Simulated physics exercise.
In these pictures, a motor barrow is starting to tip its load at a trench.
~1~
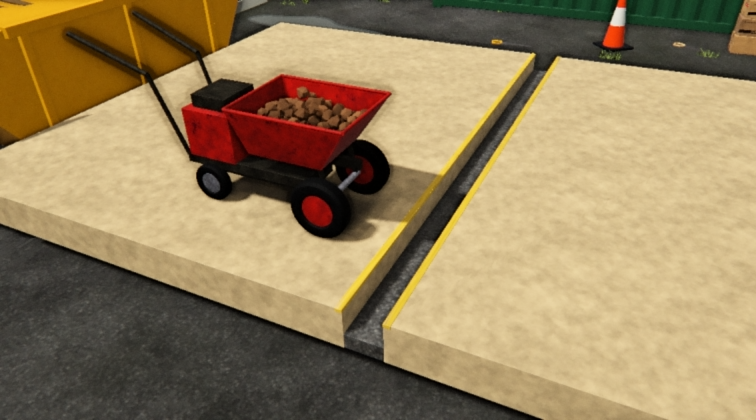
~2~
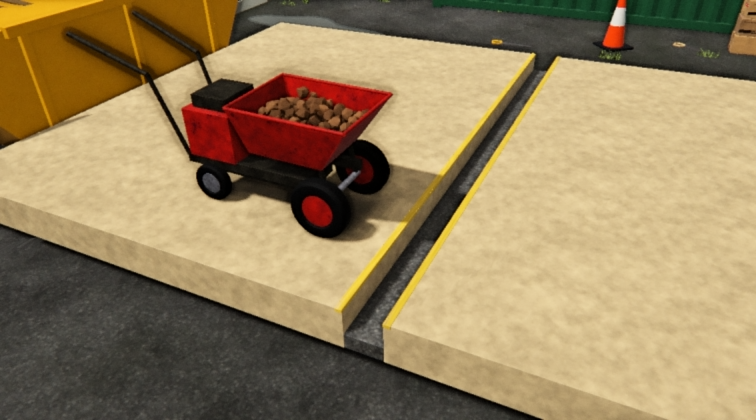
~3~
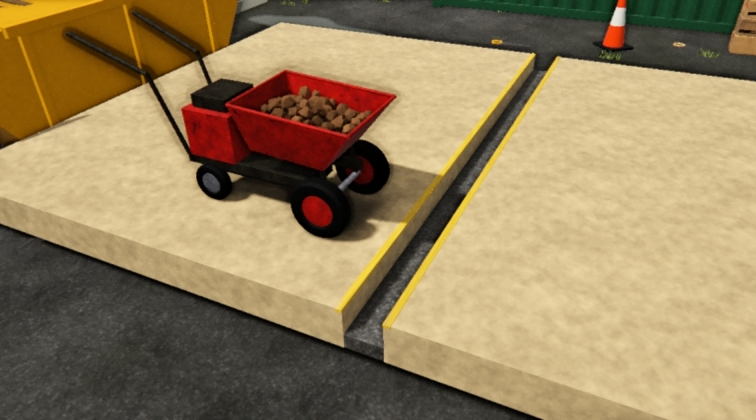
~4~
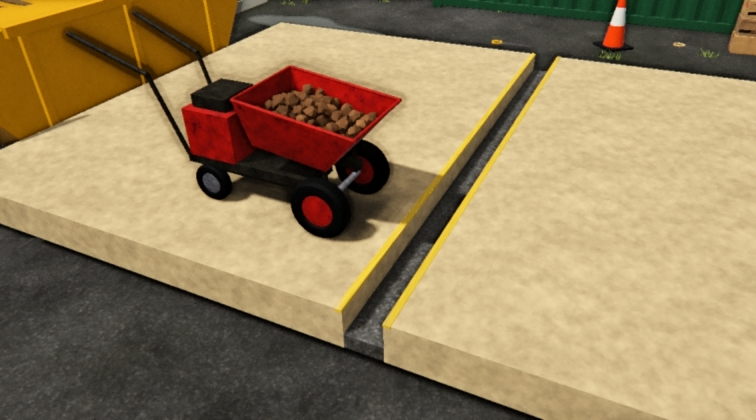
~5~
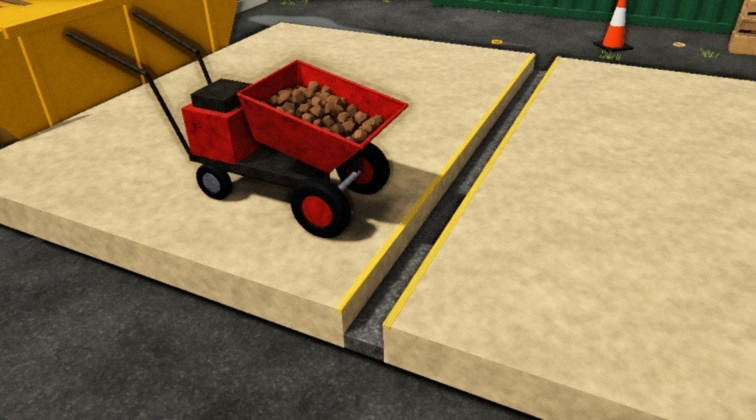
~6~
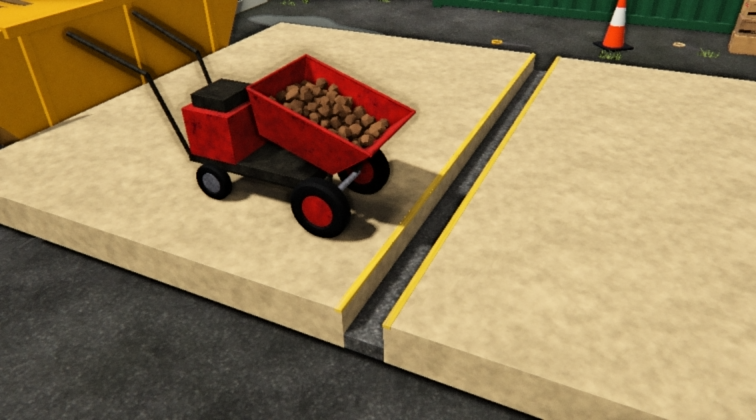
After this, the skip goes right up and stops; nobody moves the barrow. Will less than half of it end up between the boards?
Smaller portion.
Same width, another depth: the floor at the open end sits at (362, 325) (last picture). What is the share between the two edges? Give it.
20 %, roughly.
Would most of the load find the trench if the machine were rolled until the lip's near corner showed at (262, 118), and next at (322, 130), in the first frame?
Position 1 falls short of half; position 2 exceeds half.
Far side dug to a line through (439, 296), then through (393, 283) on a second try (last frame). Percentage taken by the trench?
In order: Some 90 per cent, then some 0 per cent.
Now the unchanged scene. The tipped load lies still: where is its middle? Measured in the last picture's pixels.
(454, 237).
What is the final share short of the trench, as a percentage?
I'd put it at around 0 percent.
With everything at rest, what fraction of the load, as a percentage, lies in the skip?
Result: Close to 25 per cent.
Just after the last frame, skip tipped steeply; every one in the skip.
A moment on, skip tipped right over; almost all in the skip; just a few in or heaped over the trench; about a tenth beyond it; just a few falling.
Further on, skip tipped right over; roughly half in the skip; about a tenth in or heaped over the trench; roughly half beyond it.
When it is over, skip tipped right over; roughly a quarter in the skip; roughly a quarter in or heaped over the trench; roughly half beyond it.
